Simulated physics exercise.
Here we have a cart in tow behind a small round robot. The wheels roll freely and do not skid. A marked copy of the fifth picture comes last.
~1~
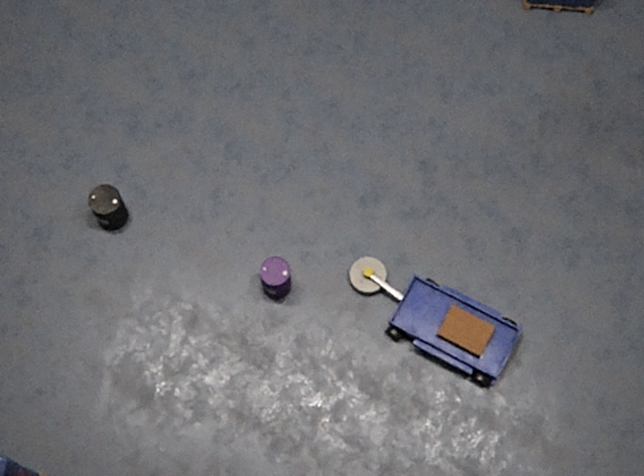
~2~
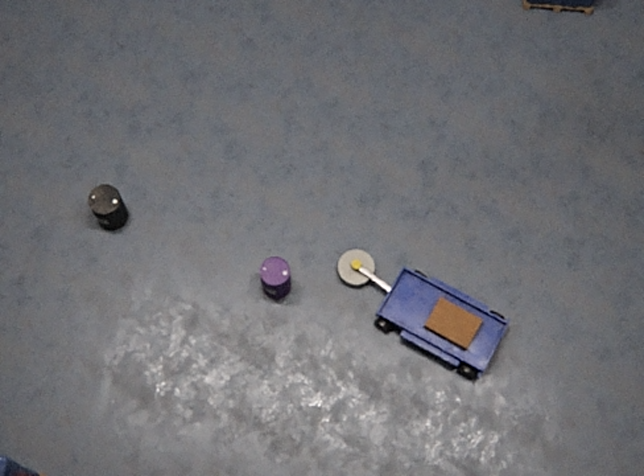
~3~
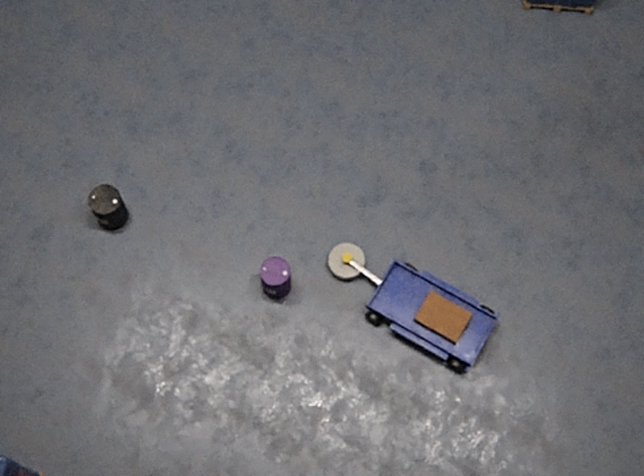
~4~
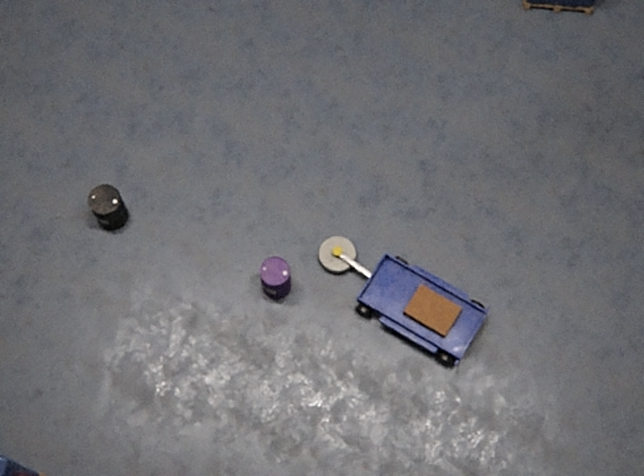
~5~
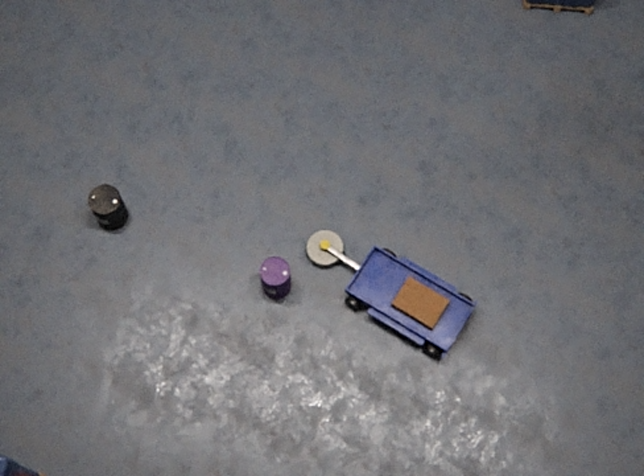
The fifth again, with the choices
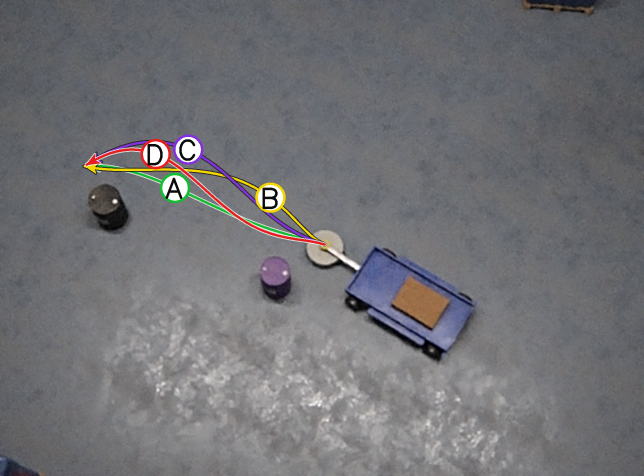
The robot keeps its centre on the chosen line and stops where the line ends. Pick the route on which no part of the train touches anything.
Route C.
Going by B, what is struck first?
It meets the black drum.
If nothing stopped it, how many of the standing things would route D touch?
One.
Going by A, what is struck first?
It meets the purple drum.
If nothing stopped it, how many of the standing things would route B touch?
One.
On the marked copy, A from (325, 245) via (205, 202) to (87, 166); B from (325, 245) via (217, 174) to (84, 166); C from (325, 245) via (215, 166) to (88, 164); D from (325, 245) via (207, 191) to (86, 165).
Taking C. A third of the way, robot (244, 195), cart (323, 246).
Two thirds of the way, robot (165, 147), cart (244, 190).
When it is over, robot (87, 170), cart (178, 169); nothing has been touched.
As for the rest, A meets the black drum and purple drum; B meets the black drum; D meets the purple drum.
